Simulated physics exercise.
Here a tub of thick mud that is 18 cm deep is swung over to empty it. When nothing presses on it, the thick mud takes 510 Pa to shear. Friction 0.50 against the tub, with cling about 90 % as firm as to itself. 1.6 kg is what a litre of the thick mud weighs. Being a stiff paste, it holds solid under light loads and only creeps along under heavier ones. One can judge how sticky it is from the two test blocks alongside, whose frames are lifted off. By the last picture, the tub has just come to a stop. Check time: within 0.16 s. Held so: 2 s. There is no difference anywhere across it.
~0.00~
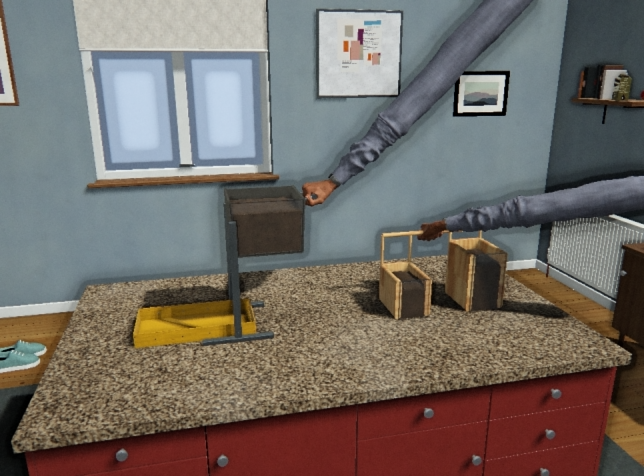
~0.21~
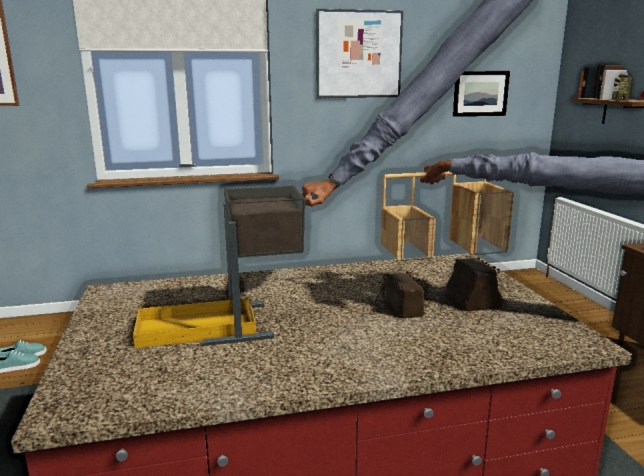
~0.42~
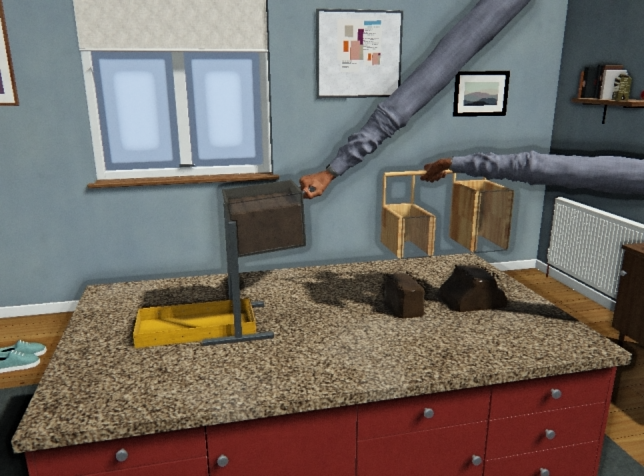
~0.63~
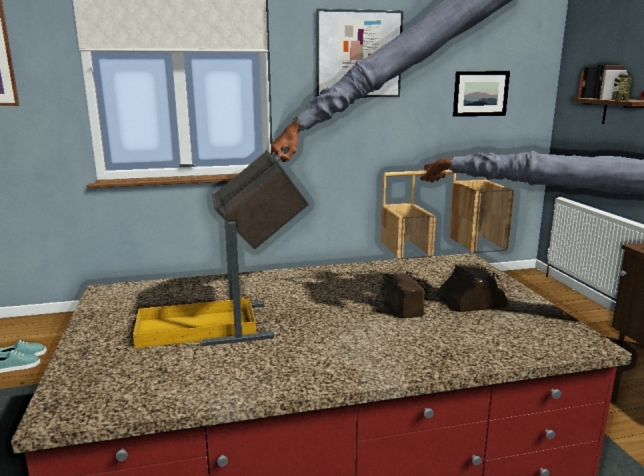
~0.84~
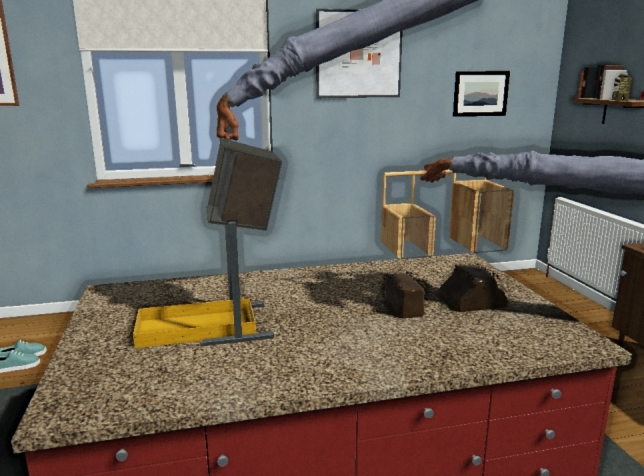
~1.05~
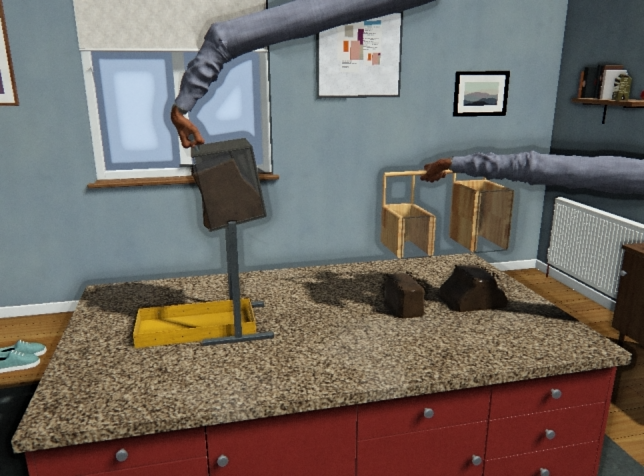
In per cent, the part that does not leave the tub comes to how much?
The part that stays comes to roughly 29 %.
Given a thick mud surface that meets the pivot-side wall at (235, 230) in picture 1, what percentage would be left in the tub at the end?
About 45 per cent.
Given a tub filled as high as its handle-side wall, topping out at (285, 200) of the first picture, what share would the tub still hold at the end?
Some 40 percent would still be in the tub at the end.
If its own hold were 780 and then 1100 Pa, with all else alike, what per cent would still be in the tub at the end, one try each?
Result: 35 % for the first case, 45 % for the second.
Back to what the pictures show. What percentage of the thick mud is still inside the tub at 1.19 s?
Share in tub: Some 55 percent.
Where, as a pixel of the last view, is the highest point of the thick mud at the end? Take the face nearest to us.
The highest point is near (234, 204) in the last picture.
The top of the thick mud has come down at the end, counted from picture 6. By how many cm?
About 14 cm.
After 1.19 s, the tub is at 99 degrees and holds 53 %.
After 1.36 s, the tub is at 99 degrees and holds 31 %.
After 1.53 s, the tub is at 99 degrees and holds 29 %.
After 1.70 s, the tub is at 99 degrees and holds 29 %.
After 3.05 s, at the end, the tub is at 99 degrees and holds 29 %.
